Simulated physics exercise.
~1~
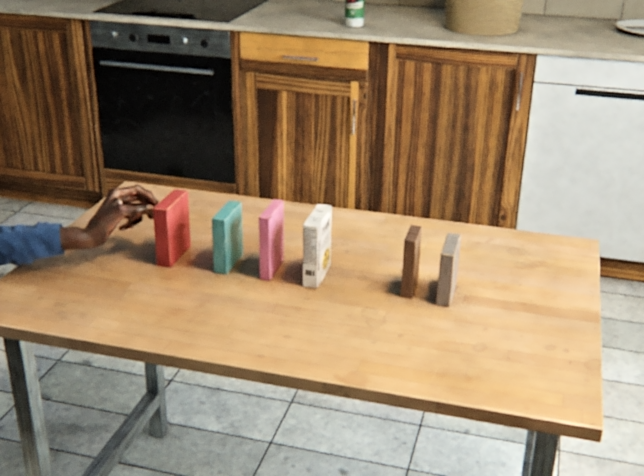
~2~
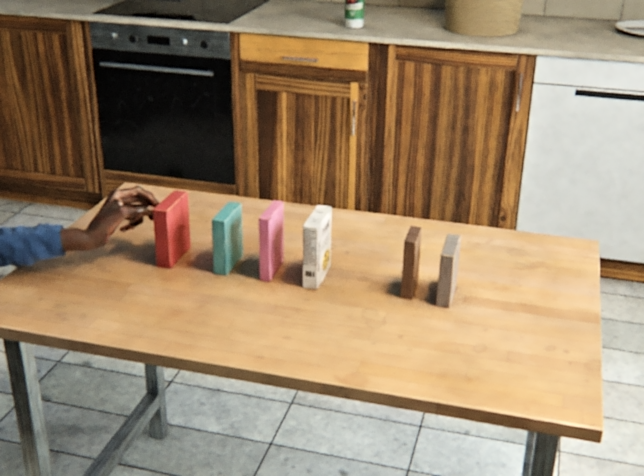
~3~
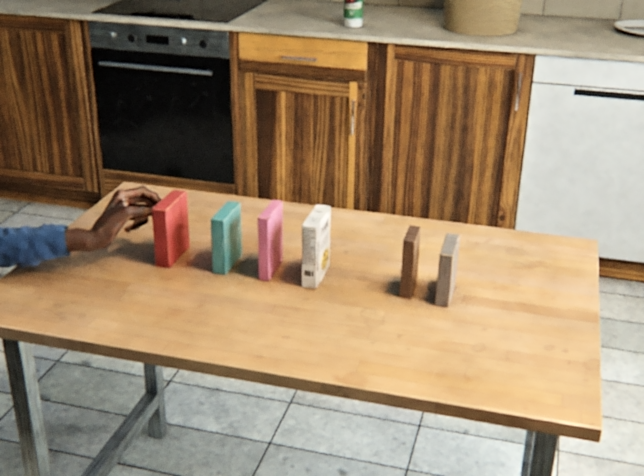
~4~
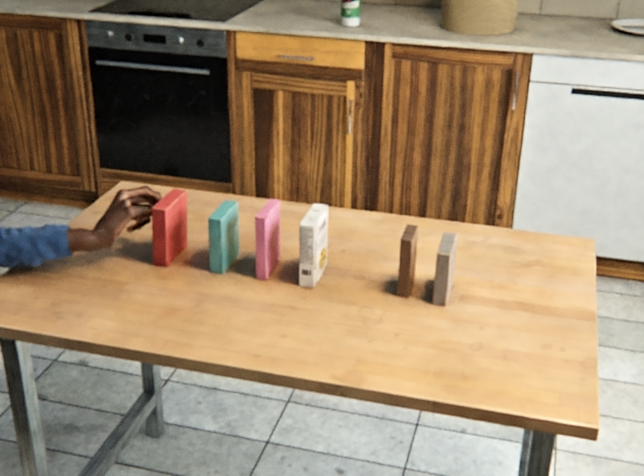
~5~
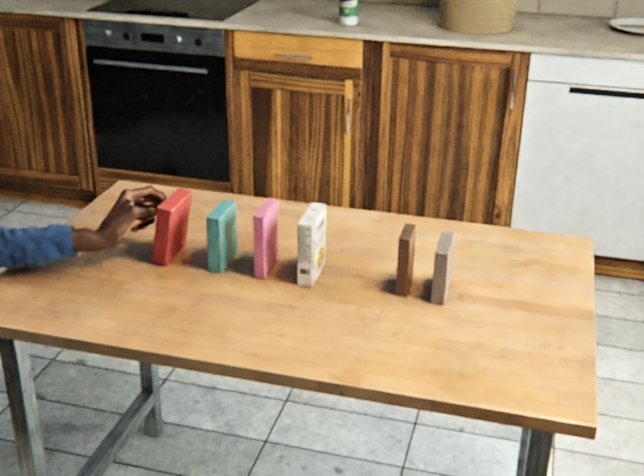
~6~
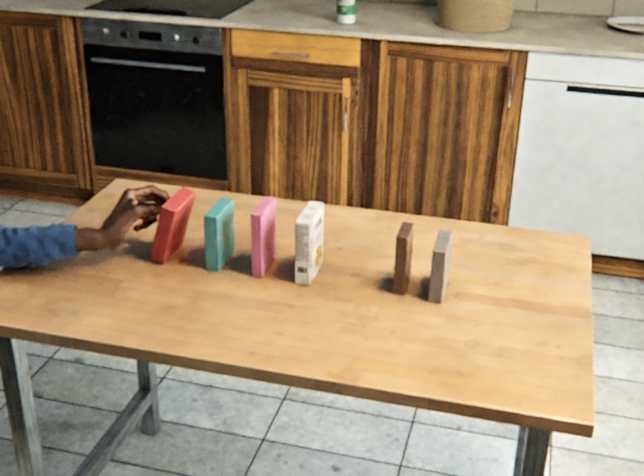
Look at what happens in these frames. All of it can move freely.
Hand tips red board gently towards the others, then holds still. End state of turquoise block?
Fallen.
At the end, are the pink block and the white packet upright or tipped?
At the end the pink block has fallen and the white packet has fallen.
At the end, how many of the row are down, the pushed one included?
4 in total.
Then, 0.50 s on from there, red board 75° over; turquoise block turned 65° from how it was put near (251, 248); pink block turned 46° from how it was put; white packet turned 22° from how it was put.
Then, 0.70 s on from there, red board 76° over; turquoise block on its side near (255, 253); white packet on its side; pink block turned 74° from how it was put.
In the end, toppled on the table, white packet, turquoise block and pink block; brown board unmoved. At the end, from the last picture's camera, turquoise block near (257, 253).
